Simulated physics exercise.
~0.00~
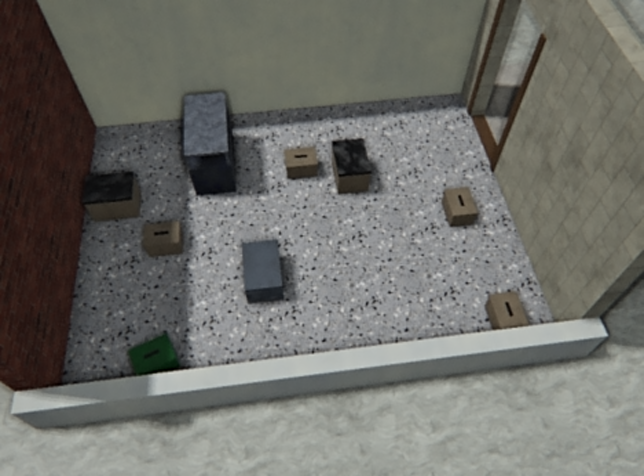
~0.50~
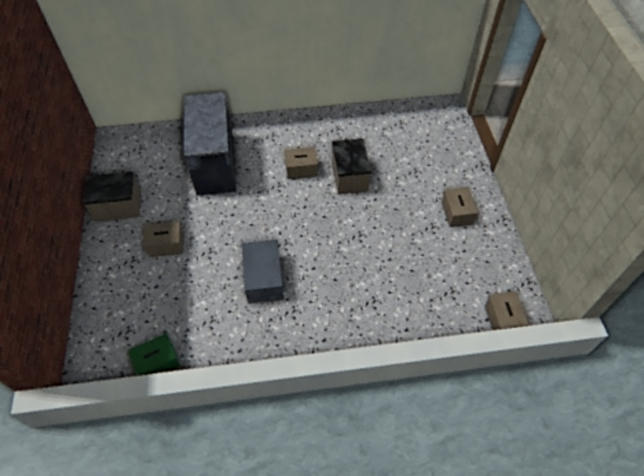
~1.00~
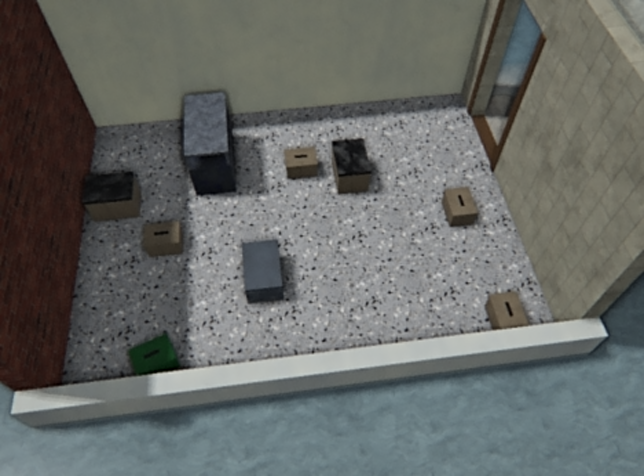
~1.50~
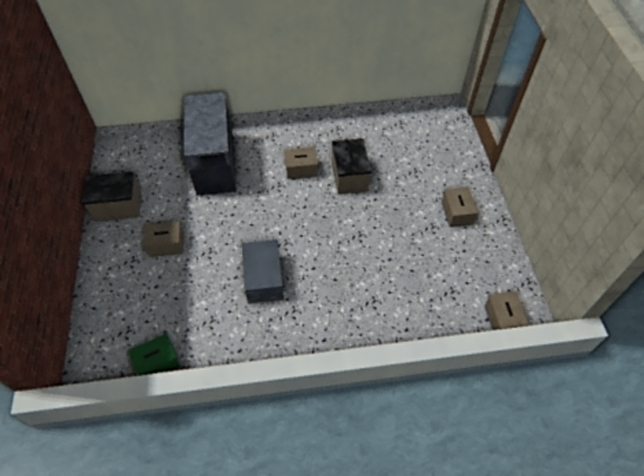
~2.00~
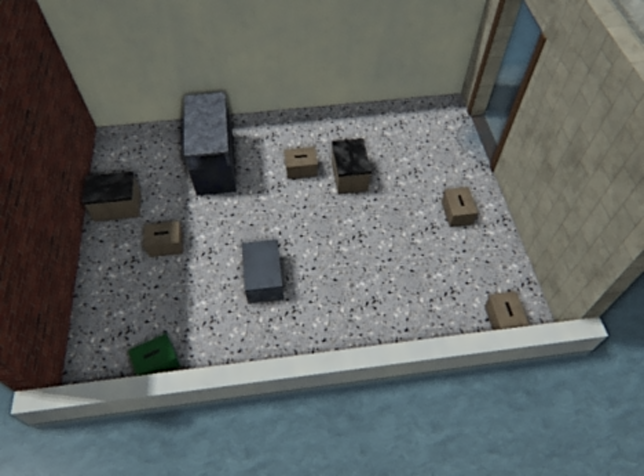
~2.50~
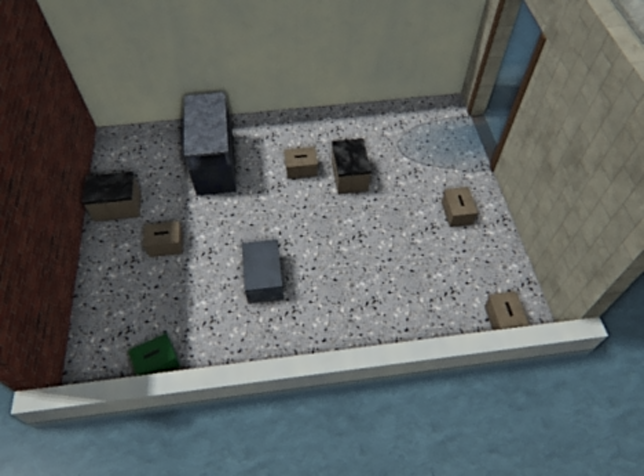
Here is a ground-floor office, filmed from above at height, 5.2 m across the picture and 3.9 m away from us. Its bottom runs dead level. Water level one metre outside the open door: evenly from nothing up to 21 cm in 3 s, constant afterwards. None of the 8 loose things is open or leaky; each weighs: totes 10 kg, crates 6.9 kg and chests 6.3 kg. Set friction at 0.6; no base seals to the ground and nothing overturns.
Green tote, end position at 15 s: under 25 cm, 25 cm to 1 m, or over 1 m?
Over 1 m.
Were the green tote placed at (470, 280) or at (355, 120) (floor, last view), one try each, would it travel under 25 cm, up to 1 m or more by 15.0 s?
At the first spot it keeps its spot, and at the second it winds up well off.
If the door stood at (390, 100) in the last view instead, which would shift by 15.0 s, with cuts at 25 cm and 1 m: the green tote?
With that change, the green tote is swept well off.
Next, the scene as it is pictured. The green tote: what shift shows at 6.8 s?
It is about 0 cm out of place by then.
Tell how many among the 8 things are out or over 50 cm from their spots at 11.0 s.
By that time the total stands at 3.
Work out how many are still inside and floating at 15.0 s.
Total: 7.
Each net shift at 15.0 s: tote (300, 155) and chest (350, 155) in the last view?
Respectively 250 and 200 centimetres.
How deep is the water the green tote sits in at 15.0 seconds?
11 cm or so.
After 3.5 s the green tote is near (152, 354), 0.0 m from its start, aground; 0 afloat.
After 6.8 s the green tote is near (152, 354), 0.0 m from its start, aground; 1 afloat.
After 11.0 s the green tote is near (118, 327), 0.5 m from its start, afloat; 5 afloat.
After 15.0 s the green tote is near (162, 219), 1.6 m from its start, afloat; 7 afloat.
